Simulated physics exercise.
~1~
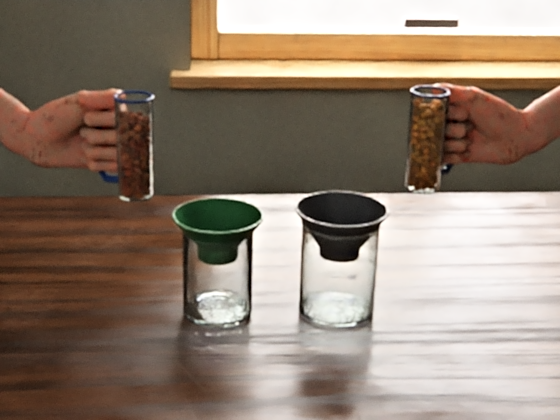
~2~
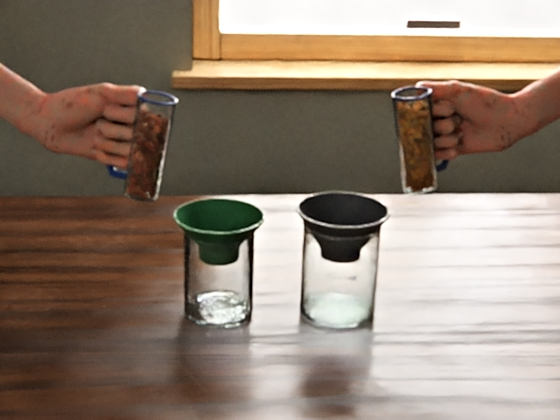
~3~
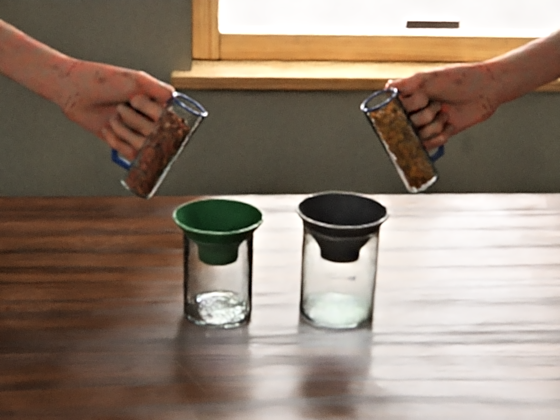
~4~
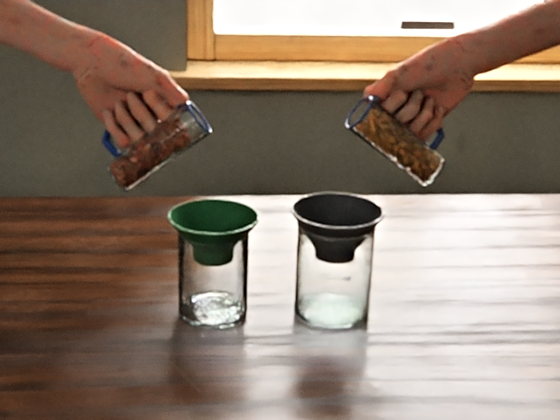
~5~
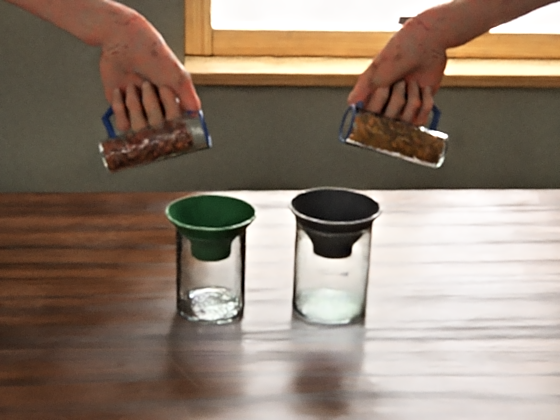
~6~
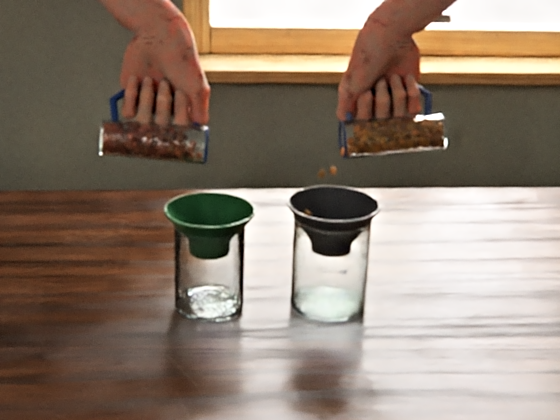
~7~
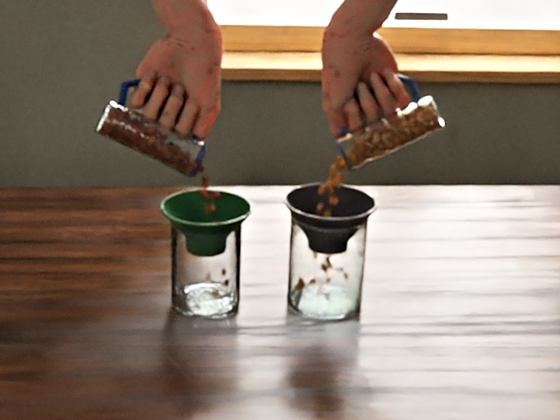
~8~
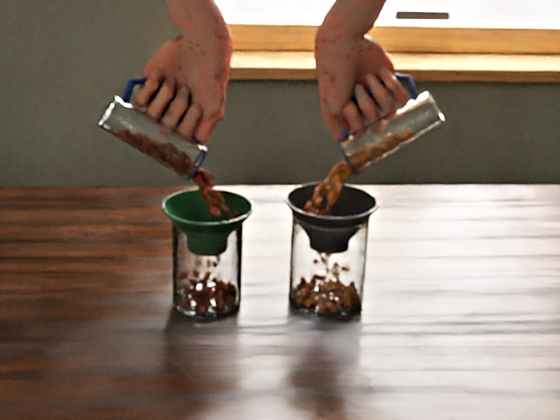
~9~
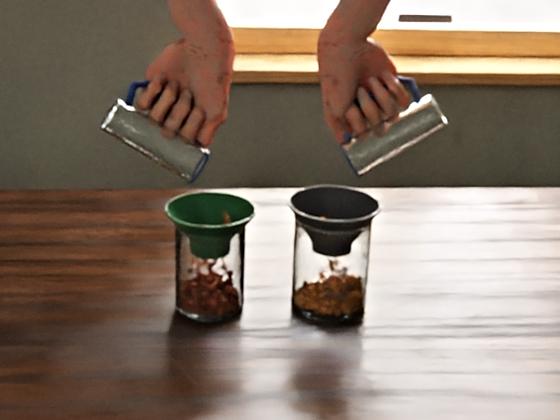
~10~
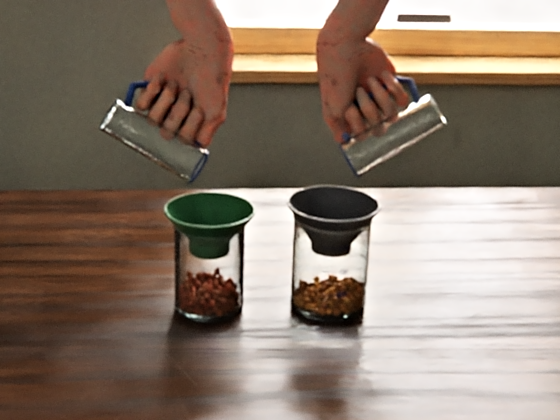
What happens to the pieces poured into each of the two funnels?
All of the pieces pass through both the green funnel on the left and the black funnel on the right, and they end up in the glass jars below.
Two hands tip small cups over green and black funnels, emptying brown pieces into jars.
